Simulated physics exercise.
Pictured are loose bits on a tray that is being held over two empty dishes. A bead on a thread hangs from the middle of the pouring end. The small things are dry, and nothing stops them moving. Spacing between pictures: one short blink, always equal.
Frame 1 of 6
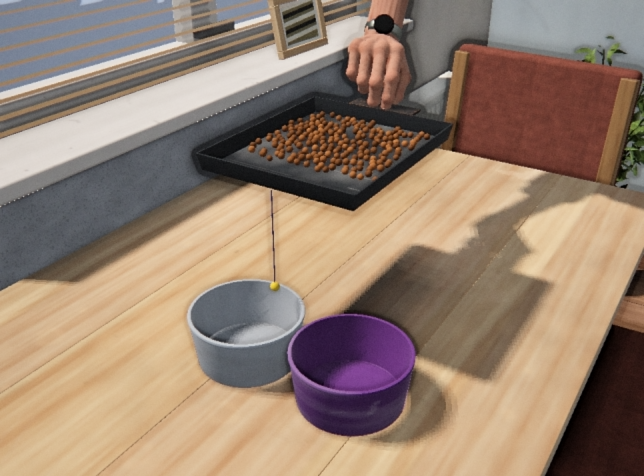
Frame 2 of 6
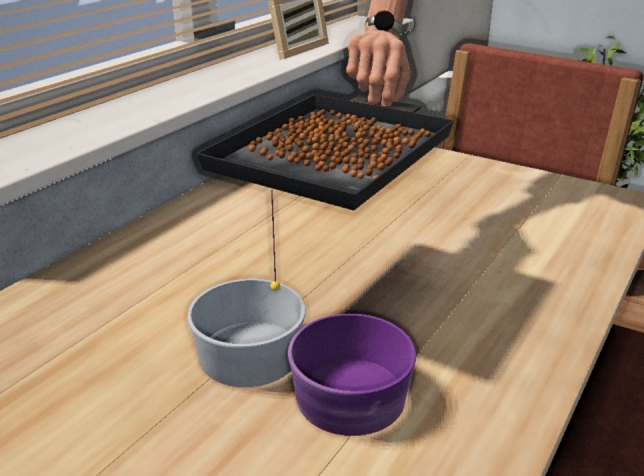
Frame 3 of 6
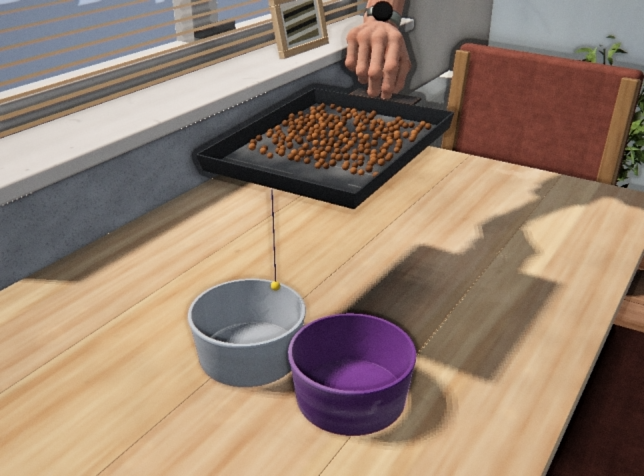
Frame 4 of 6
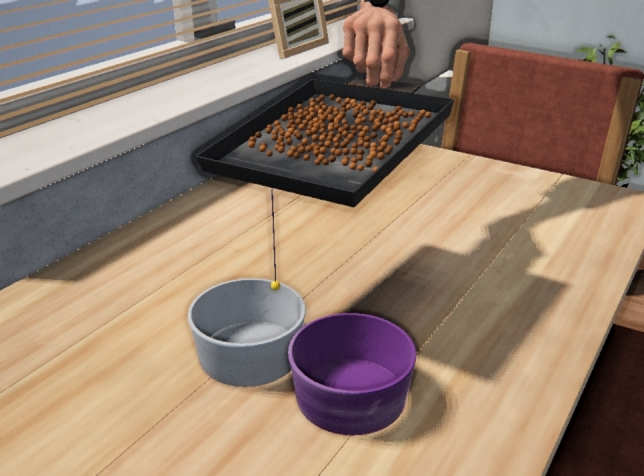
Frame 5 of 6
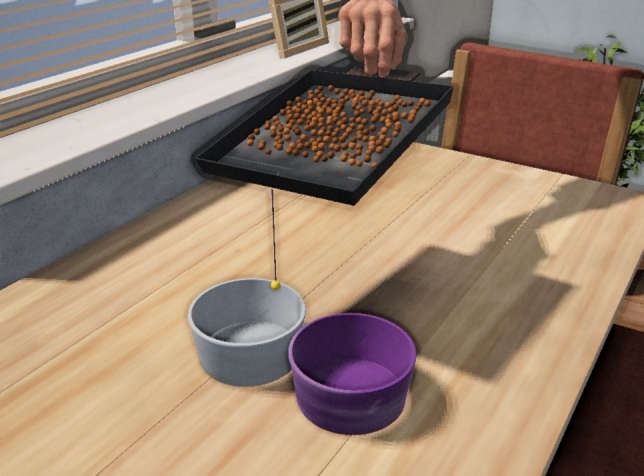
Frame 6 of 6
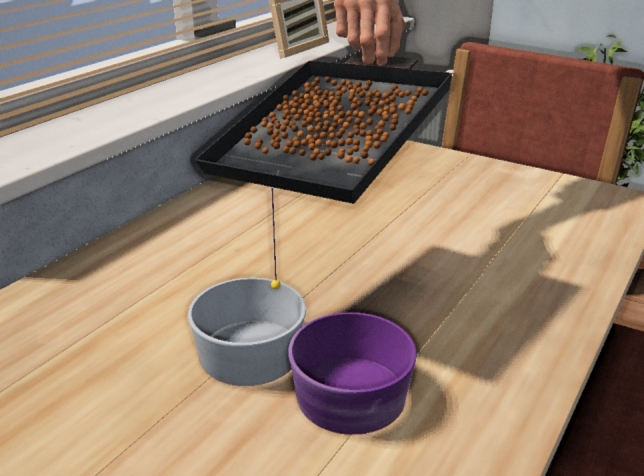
To begin with, a hand holds a black tray of small brown balls nearly level above a gray bowl and a purple bowl on a wooden table. The hand then gradually raises the far side of the tray, tilting it slightly, while the bowls stay still.
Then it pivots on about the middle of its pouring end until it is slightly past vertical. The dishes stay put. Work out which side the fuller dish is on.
It is on the left.
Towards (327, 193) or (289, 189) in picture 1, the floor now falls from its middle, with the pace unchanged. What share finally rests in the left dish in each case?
For the first aim it is 0 in a hundred, for the second 50 in a hundred.
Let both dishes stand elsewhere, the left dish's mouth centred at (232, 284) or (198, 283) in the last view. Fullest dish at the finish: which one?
The first time it's the left-side dish, the second time it's the left-side dish.
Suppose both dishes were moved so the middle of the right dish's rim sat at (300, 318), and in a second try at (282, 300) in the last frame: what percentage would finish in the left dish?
Around 80 % followed by around 50 %.
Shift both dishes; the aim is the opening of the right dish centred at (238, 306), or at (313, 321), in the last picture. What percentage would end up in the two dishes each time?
In order: 90 per cent and 90 per cent.
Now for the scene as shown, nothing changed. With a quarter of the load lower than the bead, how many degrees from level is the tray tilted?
Roughly 100 degrees at that moment.
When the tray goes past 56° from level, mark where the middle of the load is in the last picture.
In the last view, the load is centred close to (243, 164).
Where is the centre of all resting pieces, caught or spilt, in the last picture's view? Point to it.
At about (217, 345), give or take.
Soon, tray tipped steeply; nearly all on the tray; a stray few outside both; a stray few in the air.
A while on, tray tipped right over; most on the tray; a small part in the left dish; a small part outside both; a small part in the air.
Towards the end, tray tipped past a quarter turn; about half in the left dish; about half outside both.
Finally, tray tipped past a quarter turn; none in the right dish; about half in the left dish; about half outside both.
